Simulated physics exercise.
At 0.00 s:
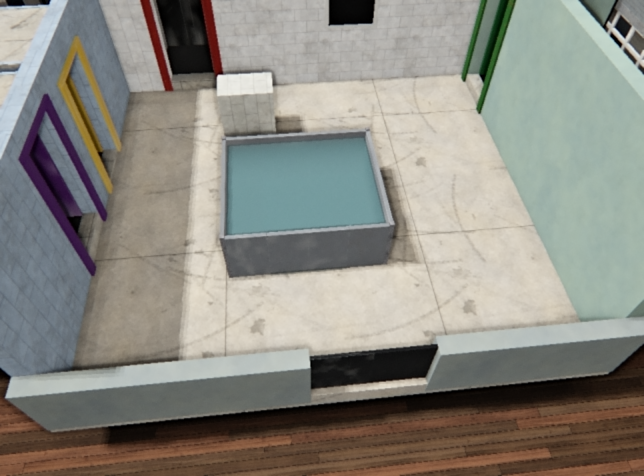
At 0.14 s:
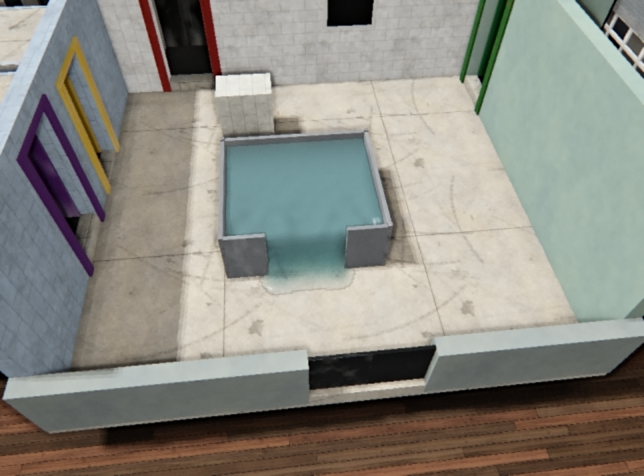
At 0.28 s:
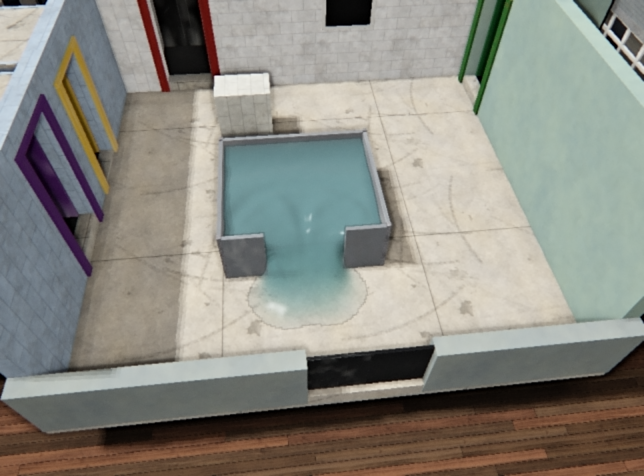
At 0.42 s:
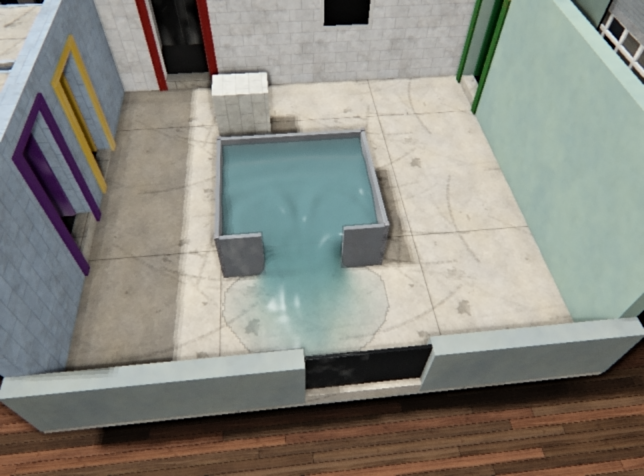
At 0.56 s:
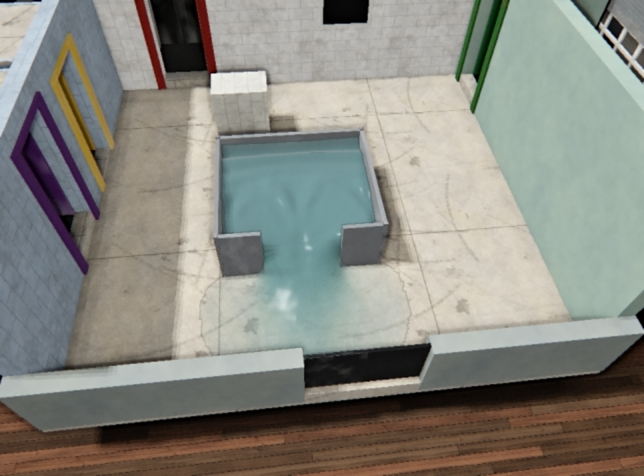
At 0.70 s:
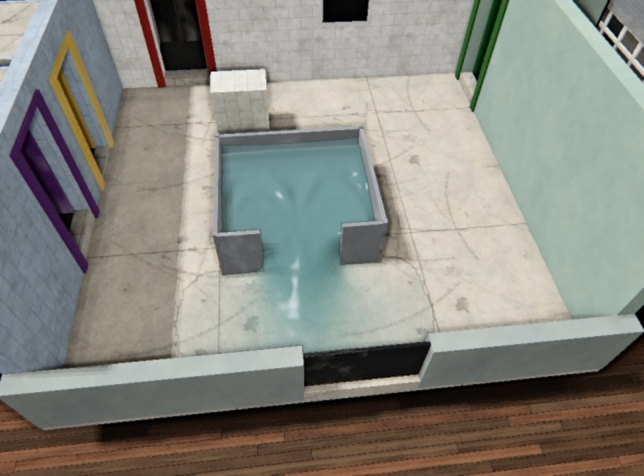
At the start, a rectangular tank of blue-green water stands still and whole on the paved floor of a walled yard with coloured door surrounds. Part of its near side suddenly opens, and water pours through the gap, spreading in a widening, thinning sheet across the paving toward the low near wall.
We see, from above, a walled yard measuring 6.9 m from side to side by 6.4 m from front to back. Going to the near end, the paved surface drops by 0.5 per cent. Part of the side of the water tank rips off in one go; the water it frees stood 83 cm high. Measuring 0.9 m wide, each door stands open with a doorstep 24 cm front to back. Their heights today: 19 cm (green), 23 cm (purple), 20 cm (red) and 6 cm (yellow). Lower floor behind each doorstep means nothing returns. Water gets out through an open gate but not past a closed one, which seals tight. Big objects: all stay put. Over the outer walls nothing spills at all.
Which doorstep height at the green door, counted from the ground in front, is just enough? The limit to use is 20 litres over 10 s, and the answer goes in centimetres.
A height of roughly 7.5 cm is just enough.
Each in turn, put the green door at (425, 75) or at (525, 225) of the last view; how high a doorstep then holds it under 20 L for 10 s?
11.0 and 9.5 cm.
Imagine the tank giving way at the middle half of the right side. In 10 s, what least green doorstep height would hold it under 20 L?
Some 16 centimetres.
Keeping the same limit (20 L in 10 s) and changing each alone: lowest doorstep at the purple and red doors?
About 6.5 cm at purple and 11.0 cm at red.
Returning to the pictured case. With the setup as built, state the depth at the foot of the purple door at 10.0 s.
It comes to about 5.0 centimetres deep.
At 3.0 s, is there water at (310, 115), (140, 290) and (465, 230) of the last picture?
One by one: Clear, drenched, drenched.
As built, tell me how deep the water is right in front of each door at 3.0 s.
Depth (cm): Green 0 / purple 12 / red 0 / yellow 3.
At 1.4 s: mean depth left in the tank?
54 cm, roughly.
After 1.4 s water covers 20 % of the floor, deepest (54 cm) near (304, 374); it has not reached the green door.
After 3.0 s water covers 45 % of the floor, deepest (34 cm) near (58, 399); it has not reached the green door.
After 10.0 s water covers 100 % of the floor, deepest (16 cm) near (284, 169); 10 cm at the green door, 0 litres in over its 19 cm doorstep.
At the green door as built, the water arrived by 3.6 s and peaked near 11 cm at 8.0 s.
Run again over the same 10 s with other heights there, 25 litres in over 7 cm, 9 litres over 9.5 cm. The limit of 20 litres is kept from about 7.5 cm up.
